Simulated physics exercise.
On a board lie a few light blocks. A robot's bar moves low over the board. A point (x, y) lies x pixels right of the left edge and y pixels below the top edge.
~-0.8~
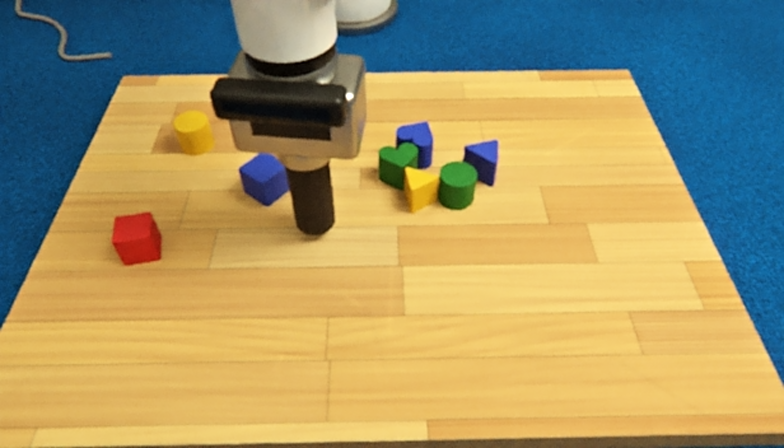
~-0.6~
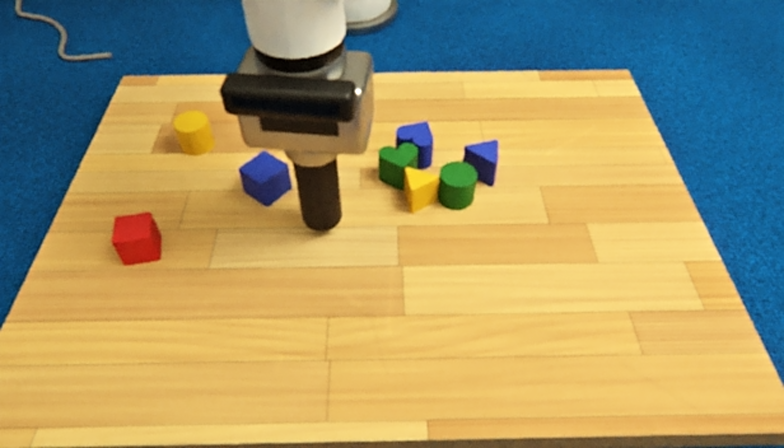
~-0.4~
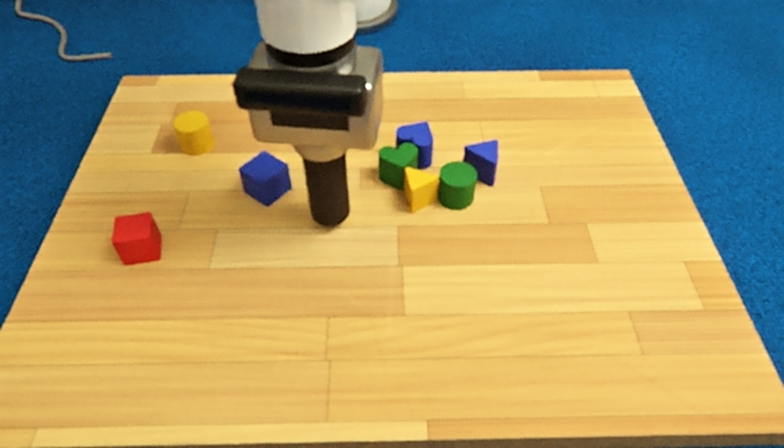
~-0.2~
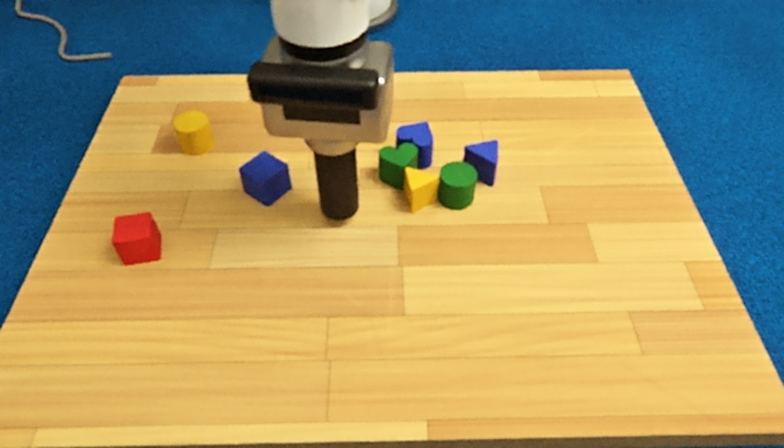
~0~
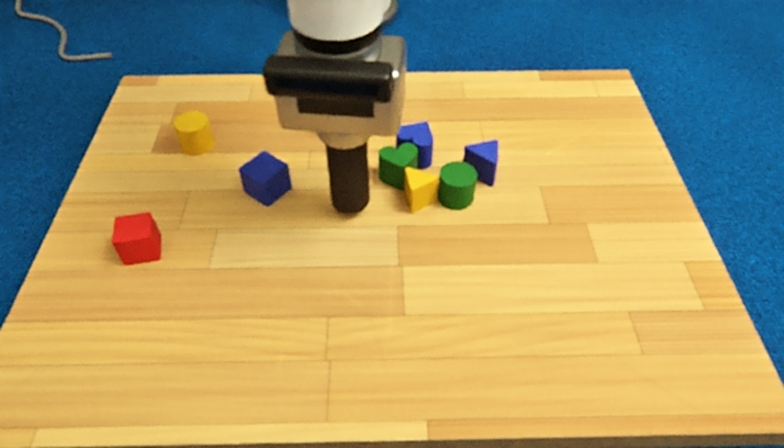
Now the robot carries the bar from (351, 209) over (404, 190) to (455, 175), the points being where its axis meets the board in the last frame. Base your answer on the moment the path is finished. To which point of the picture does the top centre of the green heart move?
The top centre is at (444, 131).
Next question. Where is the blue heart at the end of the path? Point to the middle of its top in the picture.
The point I'd pick in the picture is (427, 115).
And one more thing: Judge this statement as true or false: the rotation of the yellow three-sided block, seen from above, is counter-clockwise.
That statement is not accurate.
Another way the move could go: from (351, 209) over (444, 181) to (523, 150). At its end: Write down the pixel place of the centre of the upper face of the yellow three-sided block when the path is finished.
Expect it around (444, 183).
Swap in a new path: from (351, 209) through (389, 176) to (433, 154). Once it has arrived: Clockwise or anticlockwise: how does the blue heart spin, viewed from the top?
Turns anticlockwise.
The first path, step by step. One third of the way, bar (387, 187); green heart (403, 151).
Two thirds of the way, bar (422, 176); green heart (432, 139), turned 25° anticlockwise; blue heart (426, 120), turned 55° anticlockwise; yellow three-sided block (437, 180), turned 65° clockwise; green disc (466, 175).
At the end, bar (456, 166); green heart (444, 131), turned 50° anticlockwise; blue heart (427, 115), turned 85° anticlockwise; yellow three-sided block (438, 181), turned 75° clockwise; green disc (472, 176); blue three-sided block (491, 148), turned 20° clockwise.
